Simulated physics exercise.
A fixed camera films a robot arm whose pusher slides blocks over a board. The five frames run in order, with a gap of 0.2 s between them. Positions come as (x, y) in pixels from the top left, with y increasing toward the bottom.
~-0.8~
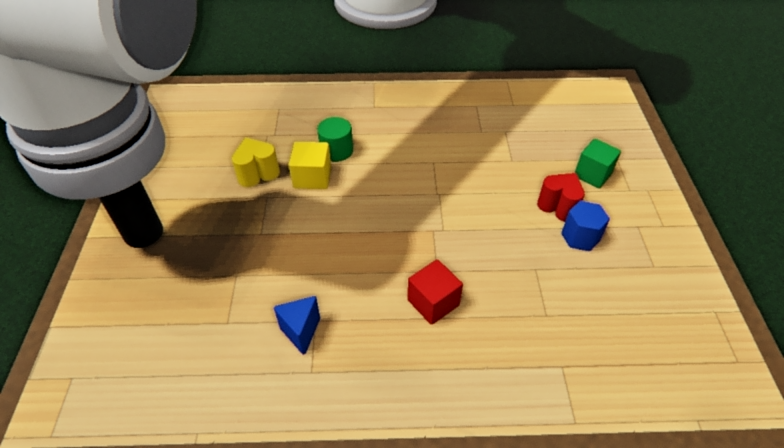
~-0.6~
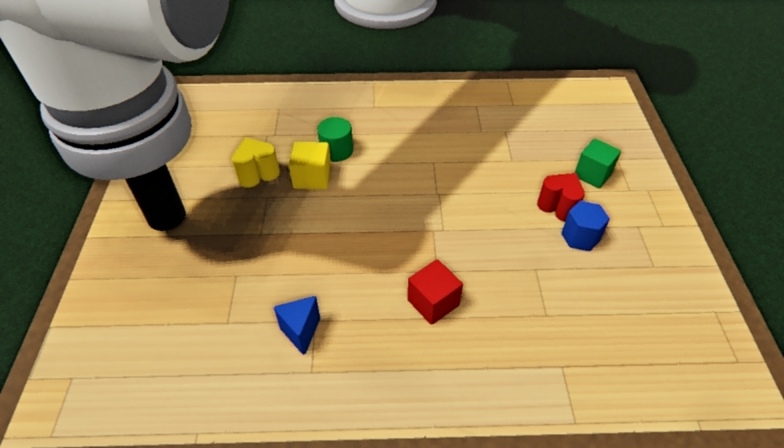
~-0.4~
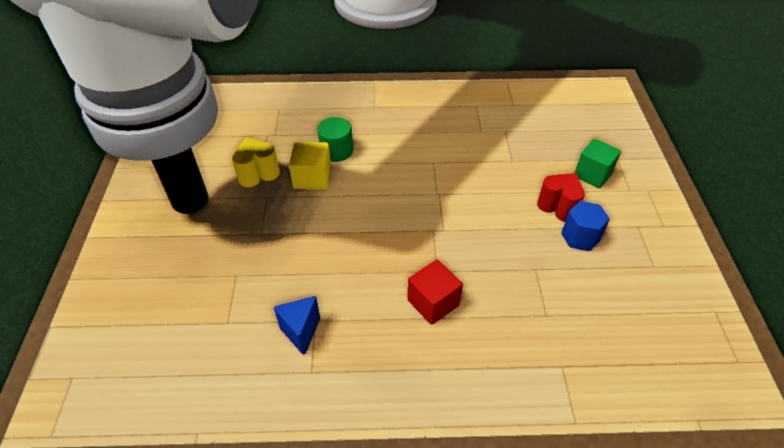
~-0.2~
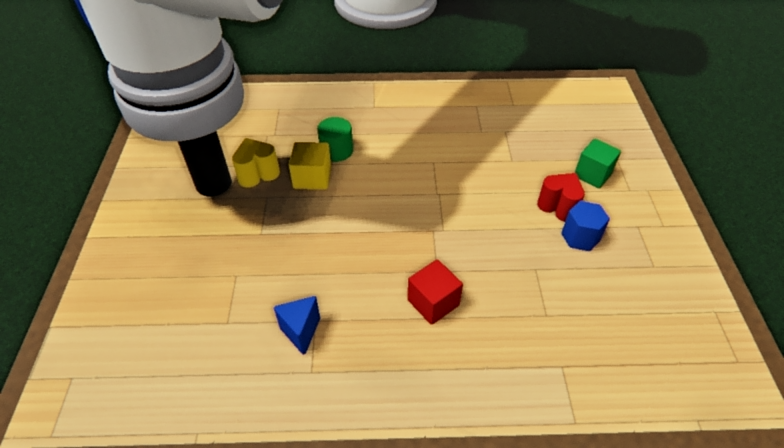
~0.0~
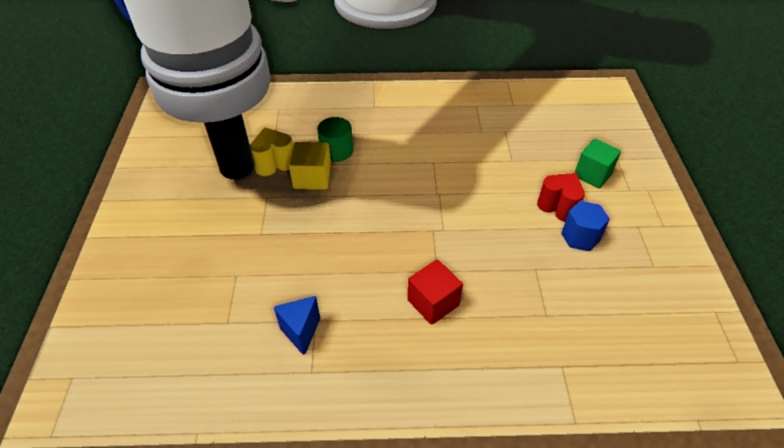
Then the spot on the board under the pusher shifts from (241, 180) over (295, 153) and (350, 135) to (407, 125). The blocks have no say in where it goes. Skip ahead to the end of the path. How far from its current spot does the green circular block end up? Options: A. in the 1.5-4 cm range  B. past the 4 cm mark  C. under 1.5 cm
The correct letter is B.
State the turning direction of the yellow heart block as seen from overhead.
From above, it turns counterclockwise.
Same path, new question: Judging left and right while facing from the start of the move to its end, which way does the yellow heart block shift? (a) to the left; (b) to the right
I'll go with a - to the left.
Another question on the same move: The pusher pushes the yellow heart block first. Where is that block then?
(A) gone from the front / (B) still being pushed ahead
My answer is option A.
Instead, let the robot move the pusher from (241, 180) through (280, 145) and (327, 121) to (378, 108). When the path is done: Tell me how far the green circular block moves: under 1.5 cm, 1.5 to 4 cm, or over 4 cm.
Distance: Between 1.5 and 4 cm.
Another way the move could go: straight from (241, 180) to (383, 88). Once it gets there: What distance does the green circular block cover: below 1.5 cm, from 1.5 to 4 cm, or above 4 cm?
1.5-4 cm.
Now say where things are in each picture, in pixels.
The first frame shows pusher tip at (144, 233); block tops, yellow heart block at (252, 150); yellow square at (309, 153); green circular block at (334, 127).
The second frame shows pusher at (167, 217); blocks unchanged.
The third frame shows pusher at (190, 201); blocks unchanged.
The fourth frame shows pusher at (214, 184); blocks unchanged.
The fifth frame shows pusher at (237, 168); yellow heart block at (270, 139); yellow square at (309, 153); green circular block at (334, 127).
What follows on the original path. One third of the way, pusher at (293, 141); yellow heart block at (319, 111), turned 20° anticlockwise; green circular block at (345, 124).
Two thirds of the way, pusher at (350, 123); yellow heart block at (351, 91), turned 95° anticlockwise; green circular block at (378, 123).
At the end, pusher at (407, 113); yellow heart block at (358, 89), turned 125° anticlockwise; yellow square in place; green circular block at (403, 124).
